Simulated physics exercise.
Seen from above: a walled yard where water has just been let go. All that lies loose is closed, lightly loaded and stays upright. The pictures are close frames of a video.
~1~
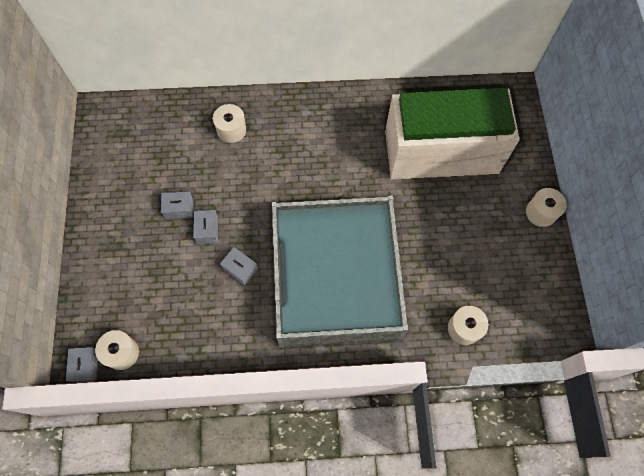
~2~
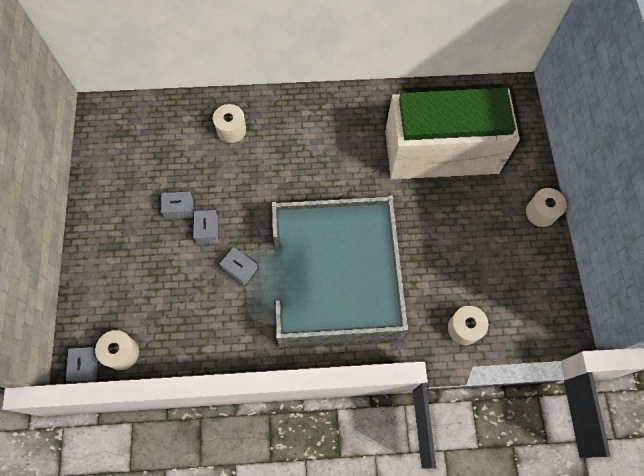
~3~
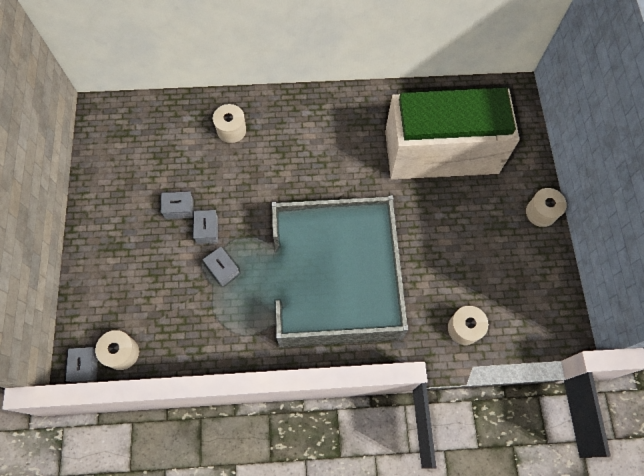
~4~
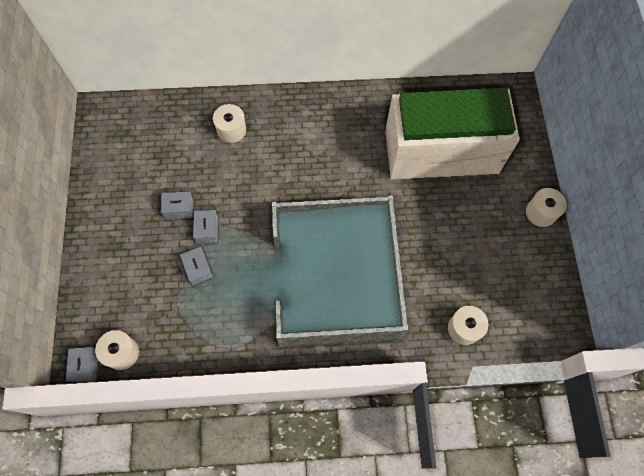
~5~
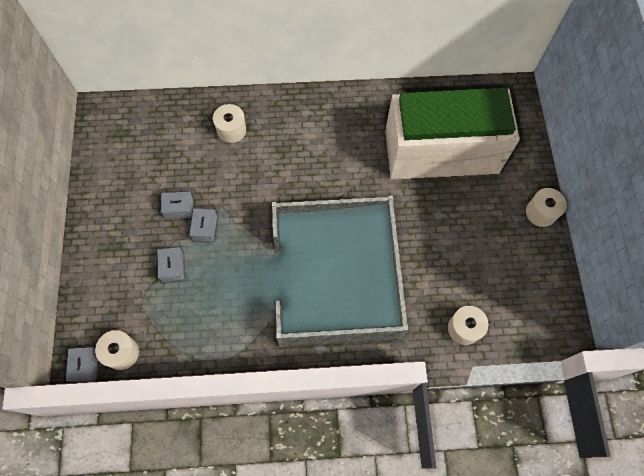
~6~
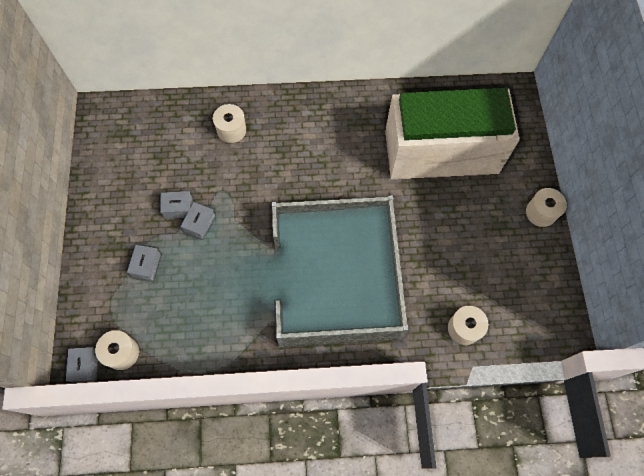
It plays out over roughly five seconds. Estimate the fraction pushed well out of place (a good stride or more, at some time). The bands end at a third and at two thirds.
That comes to between one and two thirds.
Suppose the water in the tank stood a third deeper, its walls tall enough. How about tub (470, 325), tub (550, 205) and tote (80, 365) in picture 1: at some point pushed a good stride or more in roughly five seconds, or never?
As listed: Short of that, not that far, short of that.
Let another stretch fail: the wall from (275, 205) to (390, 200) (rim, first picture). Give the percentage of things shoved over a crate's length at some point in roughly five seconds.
I make it 40 per cent.
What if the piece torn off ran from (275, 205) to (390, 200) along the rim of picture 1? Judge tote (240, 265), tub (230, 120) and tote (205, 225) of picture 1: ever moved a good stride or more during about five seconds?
In turn: Short of that, moved that far, less than that.
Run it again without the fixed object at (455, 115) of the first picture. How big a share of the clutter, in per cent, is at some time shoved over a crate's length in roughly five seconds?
Some 50 per cent.
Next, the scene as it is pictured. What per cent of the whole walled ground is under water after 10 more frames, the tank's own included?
Roughly 40 per cent.
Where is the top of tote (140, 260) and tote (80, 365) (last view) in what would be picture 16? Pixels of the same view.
Roughly at (65, 206) and (46, 364).
A moment on, 1 of 8 are well off their spots; 1 afloat.
Next, 3 of 8 are well off their spots; 4 afloat.
Later, 3 of 8 are well off their spots; 4 afloat.
In the end, 4 of 8 are well off their spots, and 4 have been at some point; 5 afloat.
